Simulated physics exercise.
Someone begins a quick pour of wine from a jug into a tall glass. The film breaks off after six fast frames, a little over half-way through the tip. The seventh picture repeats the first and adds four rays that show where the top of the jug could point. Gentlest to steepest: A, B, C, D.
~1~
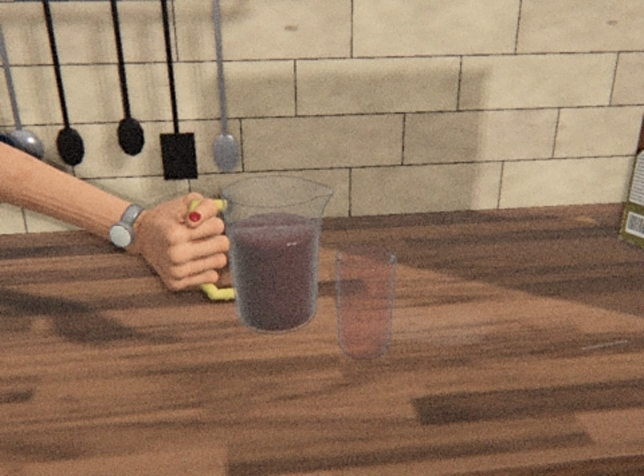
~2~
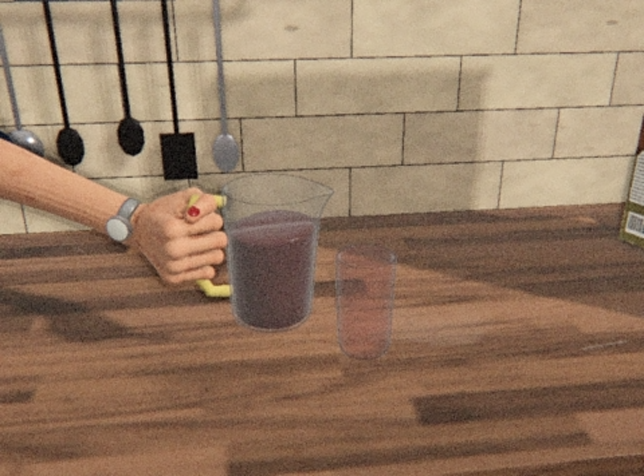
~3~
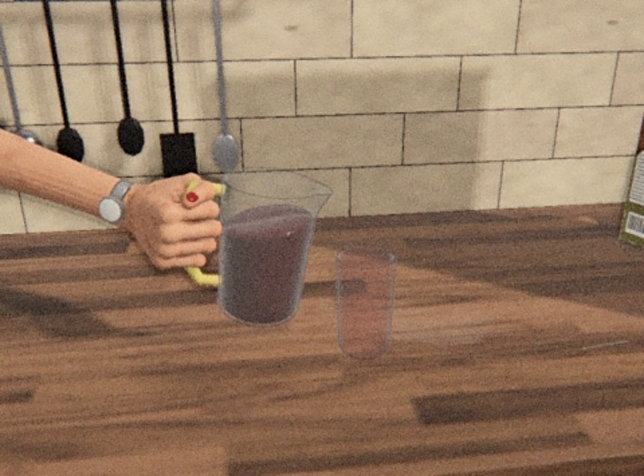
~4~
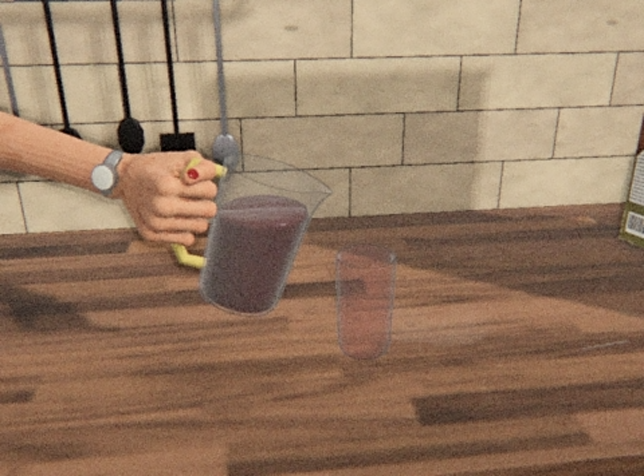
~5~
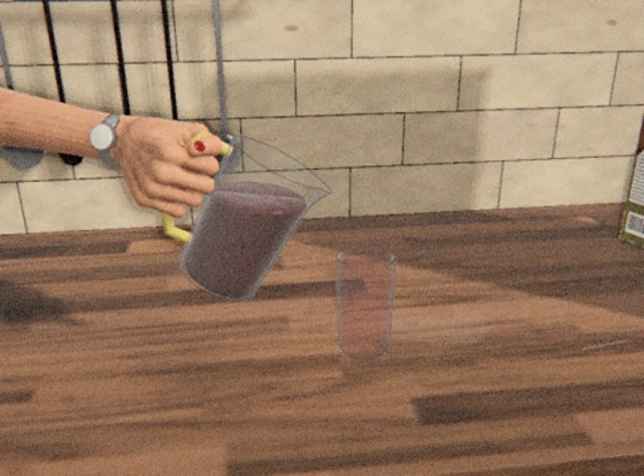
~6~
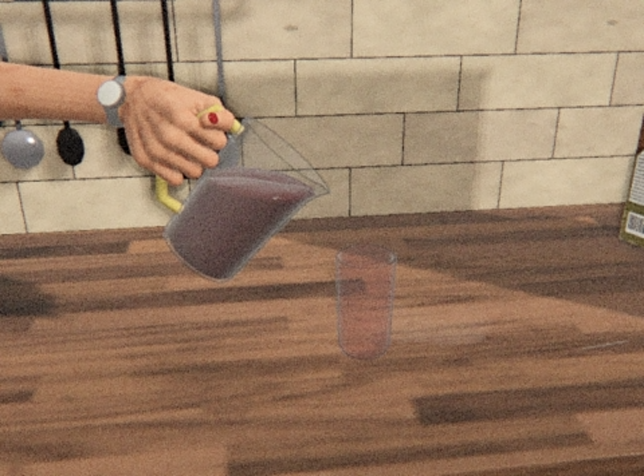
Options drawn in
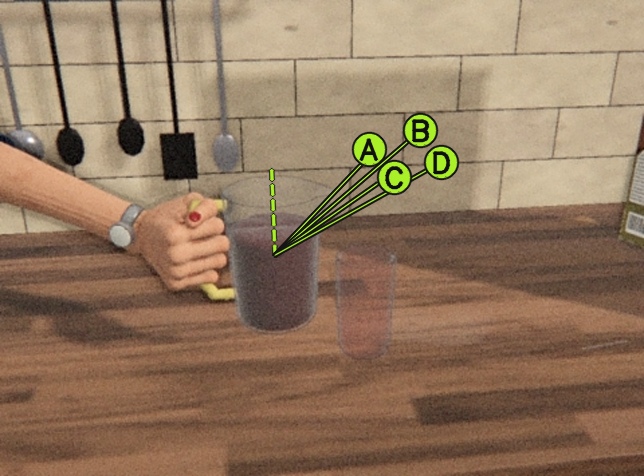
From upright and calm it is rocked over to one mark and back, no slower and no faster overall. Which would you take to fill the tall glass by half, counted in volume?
Use line D.
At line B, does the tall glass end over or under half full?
Under.
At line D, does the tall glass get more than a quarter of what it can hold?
Yes, it does.
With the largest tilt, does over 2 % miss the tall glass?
No.
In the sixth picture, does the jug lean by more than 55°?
No, it does not.
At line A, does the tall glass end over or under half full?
Under half.
On the marked copy, A at (360, 164); B at (407, 141); C at (377, 183); D at (426, 170).
With A, the tall glass ends with about 8 % of what it can hold.
With B, the tall glass ends with about 18 % of what it can hold.
With C, the tall glass ends with about 32 % of what it can hold.
With D, the tall glass ends with about 51 % of what it can hold.
